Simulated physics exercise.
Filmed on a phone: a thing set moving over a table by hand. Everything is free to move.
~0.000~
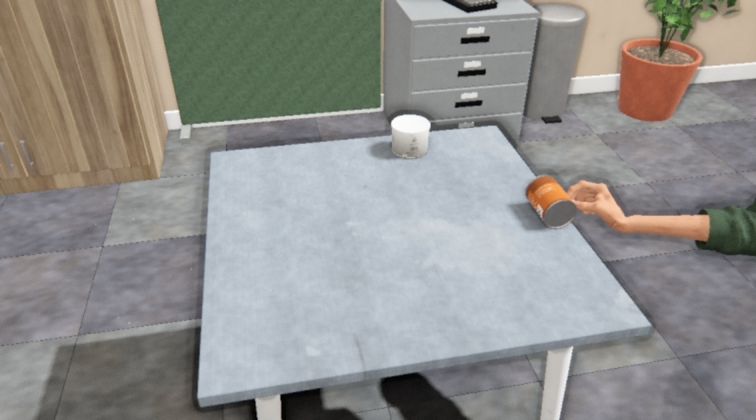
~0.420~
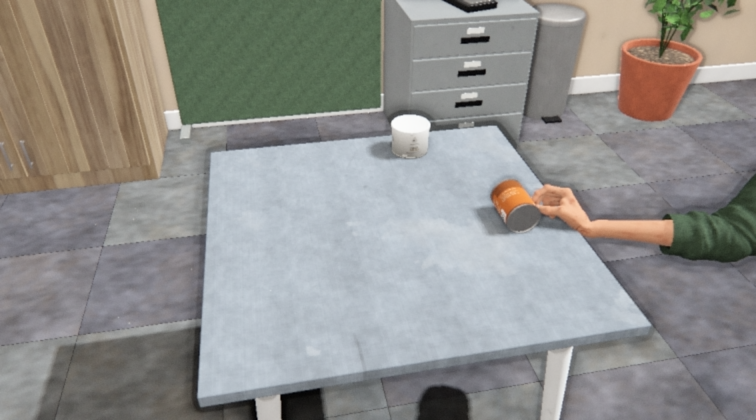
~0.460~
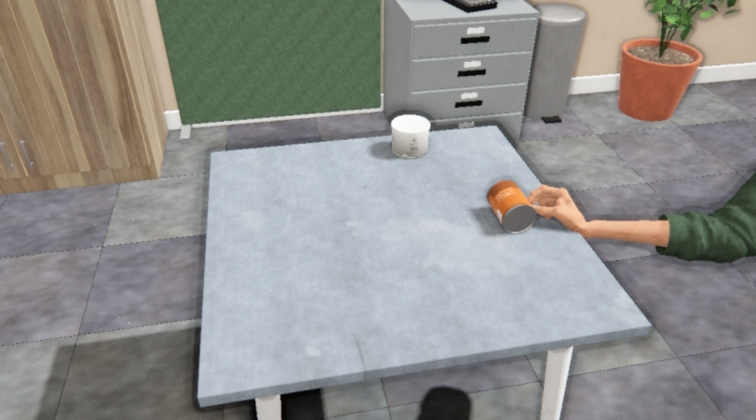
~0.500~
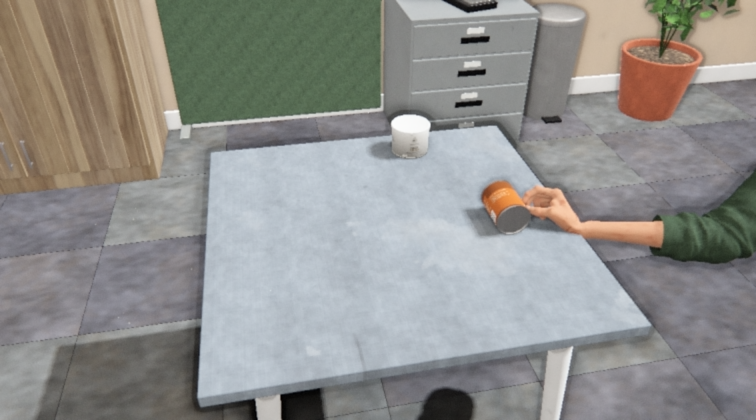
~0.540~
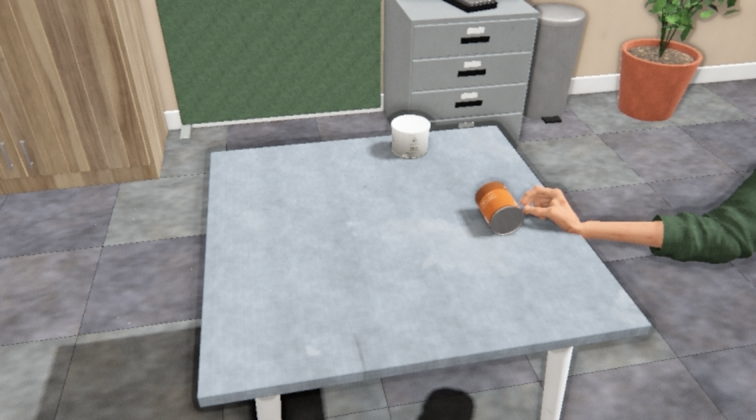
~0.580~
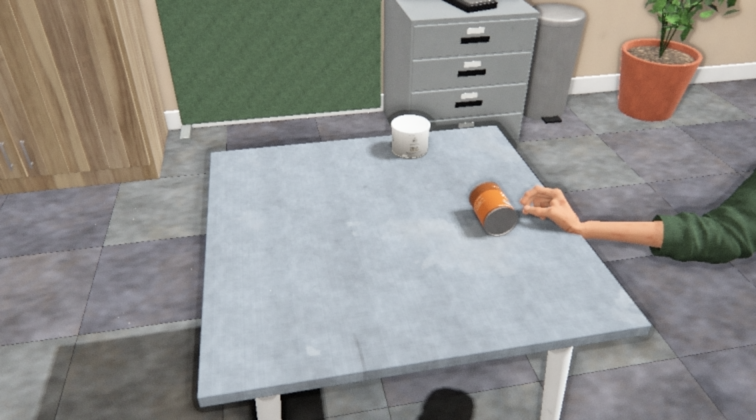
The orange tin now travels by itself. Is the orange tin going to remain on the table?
The orange tin stays on the table.
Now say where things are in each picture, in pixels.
In the first frame, under the hand; orange tin (550, 202).
In the second frame, under the hand; orange tin (515, 206).
In the third frame, under the hand; orange tin (511, 206).
In the fourth frame, orange tin (505, 207).
In the fifth frame, orange tin (499, 208) displaced a little.
In the sixth frame, orange tin (492, 208) displaced a little.
Around 0.68 s, orange tin displaced about its own width near (479, 210).
Around 0.78 s, orange tin displaced about its own width near (468, 211).
Around 0.98 s, orange tin displaced about its own width near (452, 213).
Finally (1.5 s), moved from the start, orange tin. Final places as the last picture's camera would see them, orange tin near (447, 214).
